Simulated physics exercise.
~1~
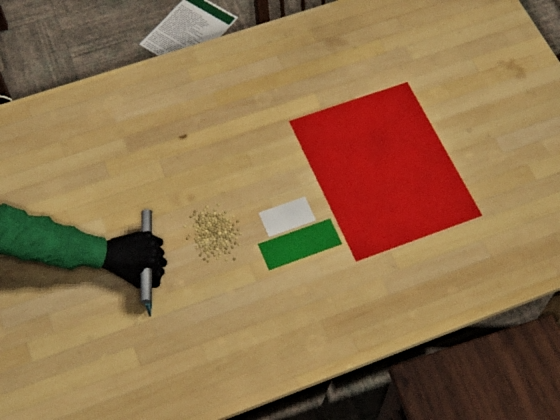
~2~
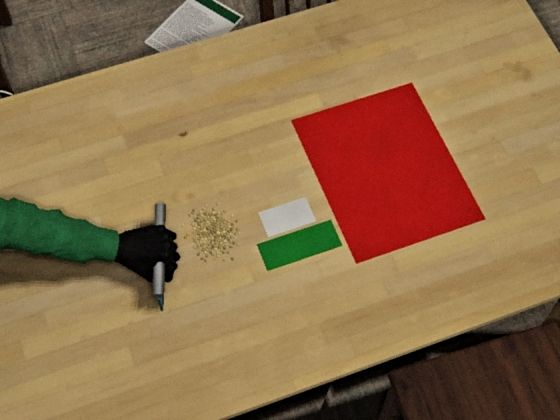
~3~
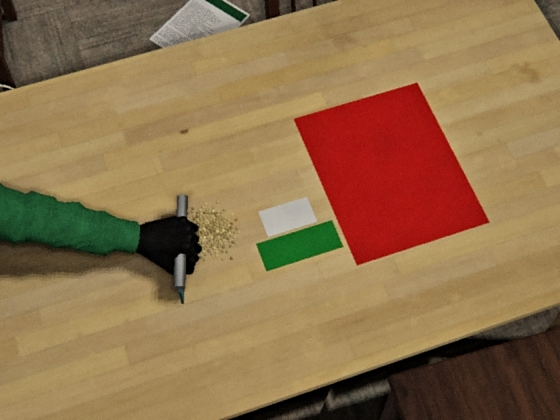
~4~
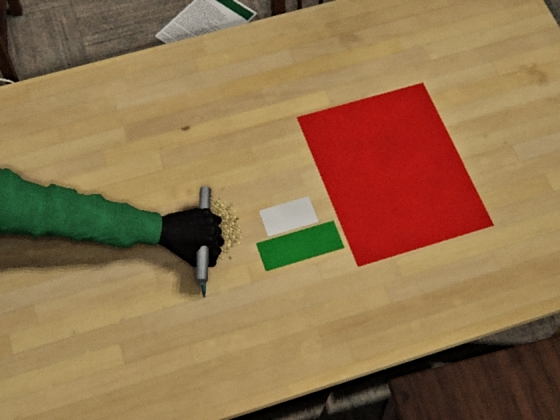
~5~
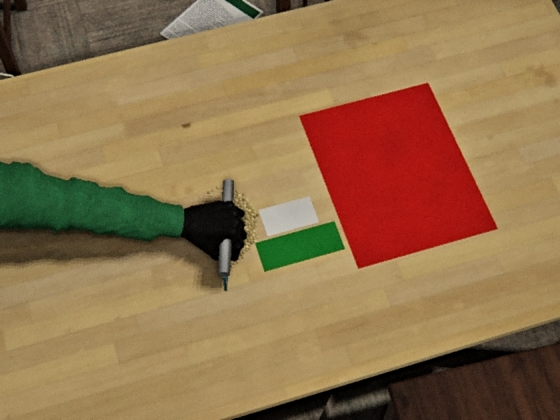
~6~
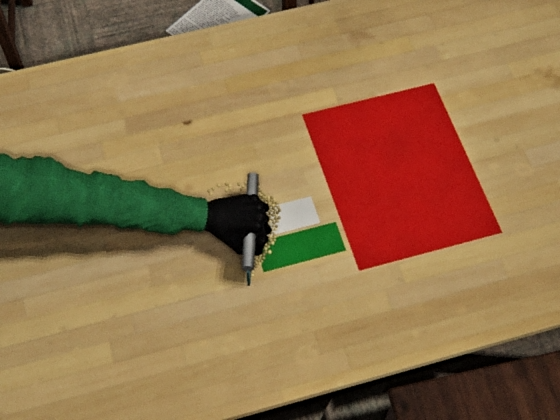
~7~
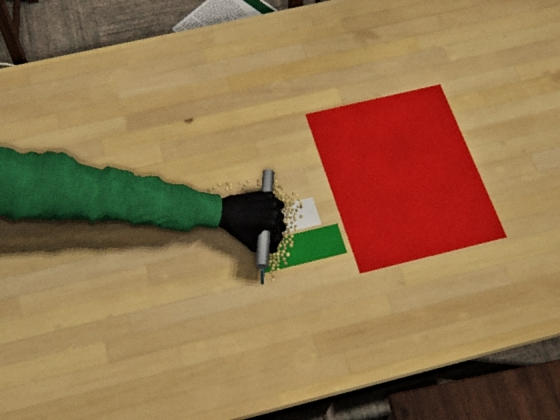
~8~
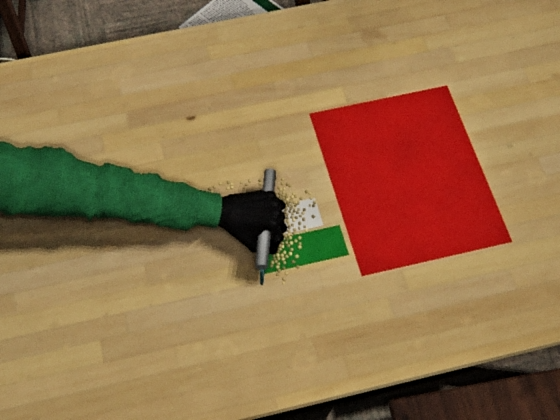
In this clip, a black-gloved hand in a green sleeve slides an upright gray scraper rightward across a wooden table, pushing scattered small tan pieces onto white and green mats, then stops with pieces partly covering both and the large red mat still clear.
